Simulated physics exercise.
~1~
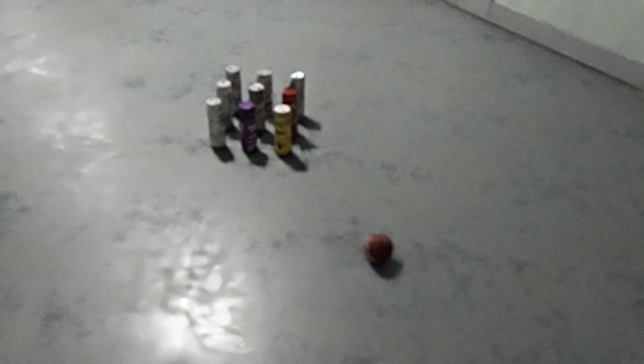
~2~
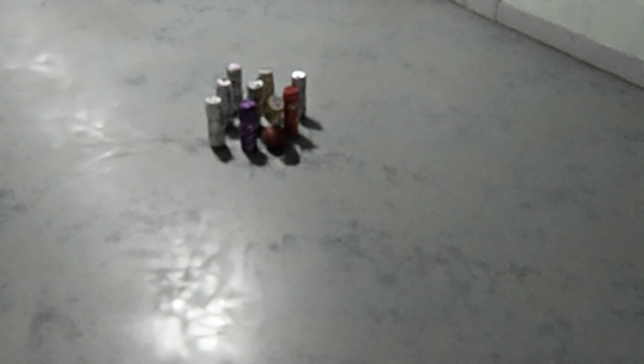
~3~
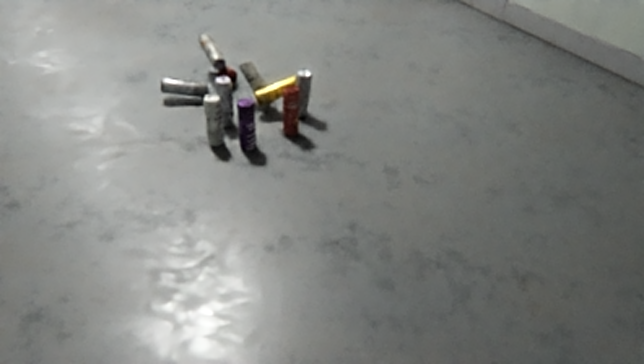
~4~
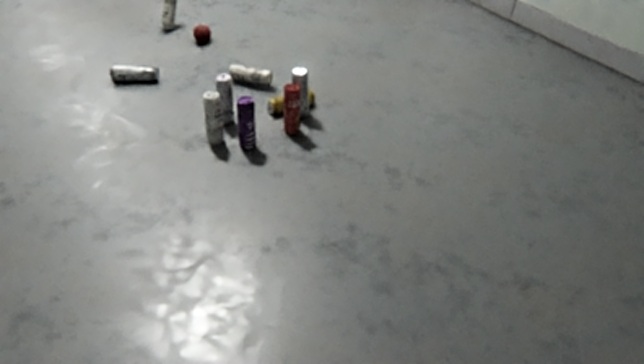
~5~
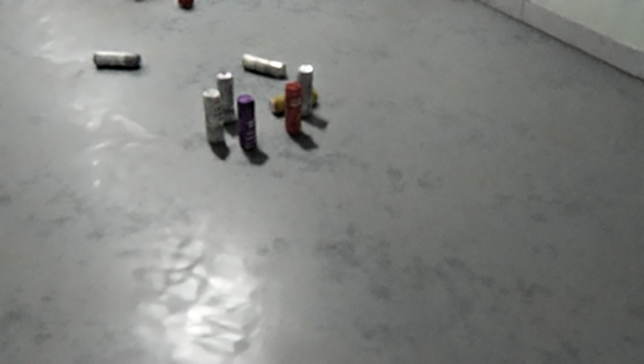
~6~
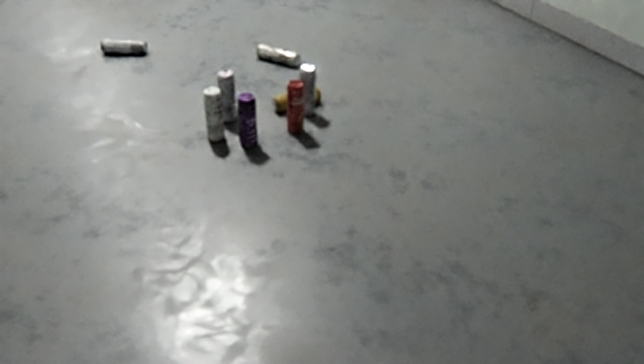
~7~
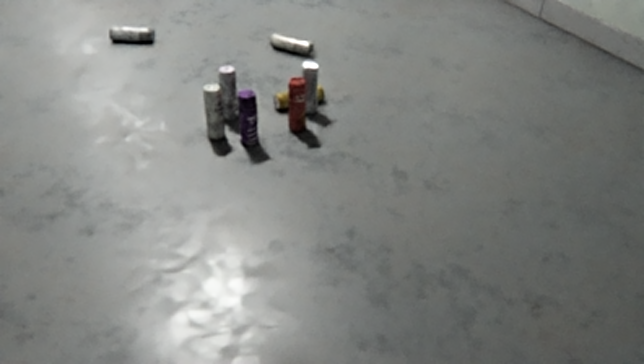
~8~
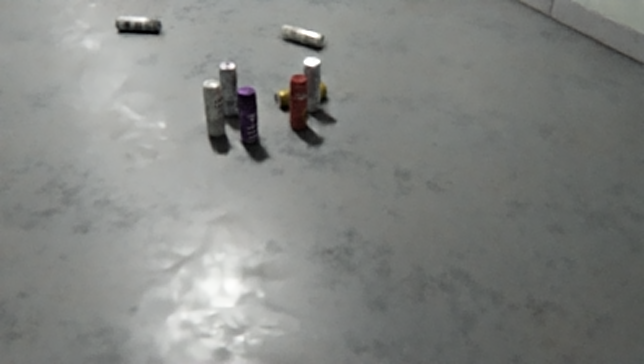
Red ball rolling into a cluster of upright tubes, knocking several over and rolling out of view, leaving purple and red tubes standing.
